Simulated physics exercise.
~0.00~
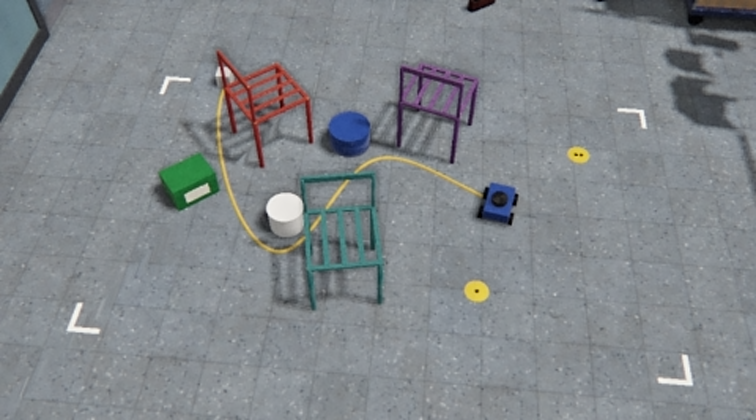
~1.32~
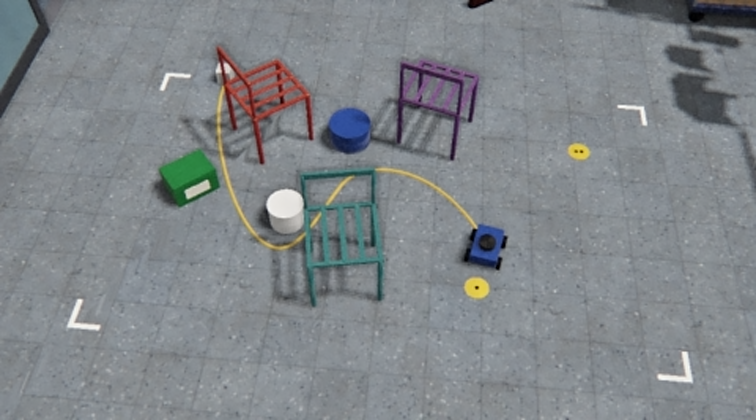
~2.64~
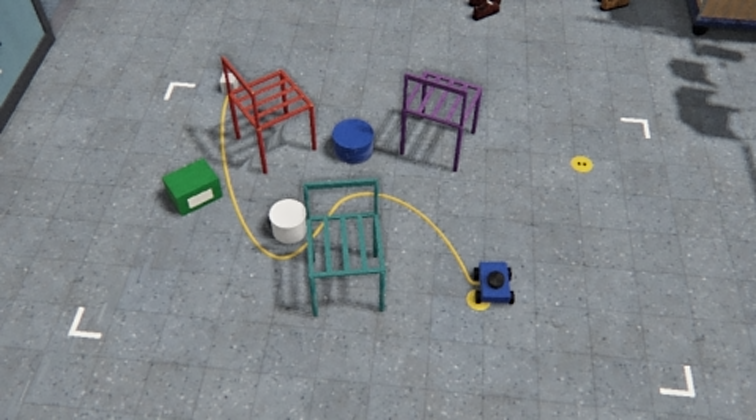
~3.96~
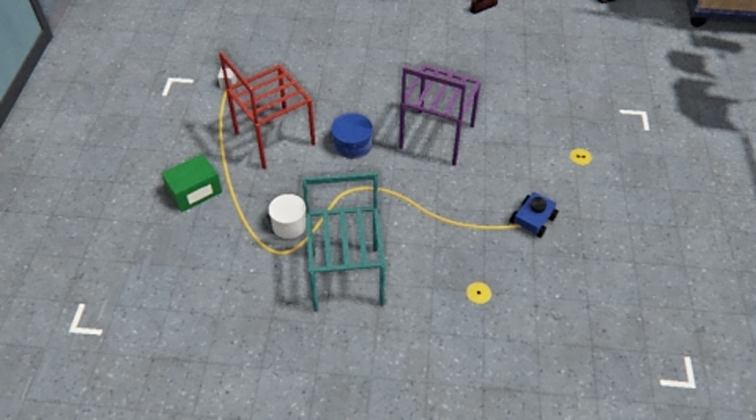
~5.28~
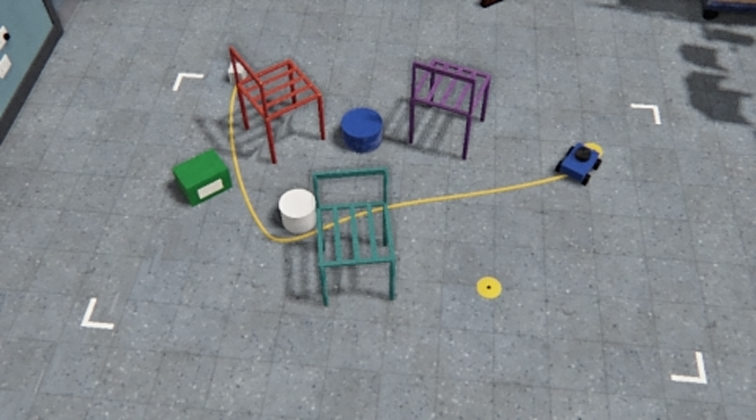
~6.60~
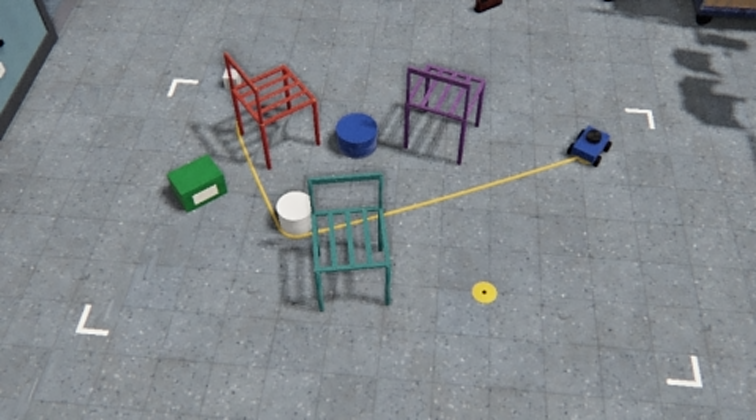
A small blue cart trailing a yellow cord rolled down to the nearer yellow mark, then up and right to the farther one, pulling the cord nearly straight past the white bucket and through the teal chair's legs while the chairs stayed put.
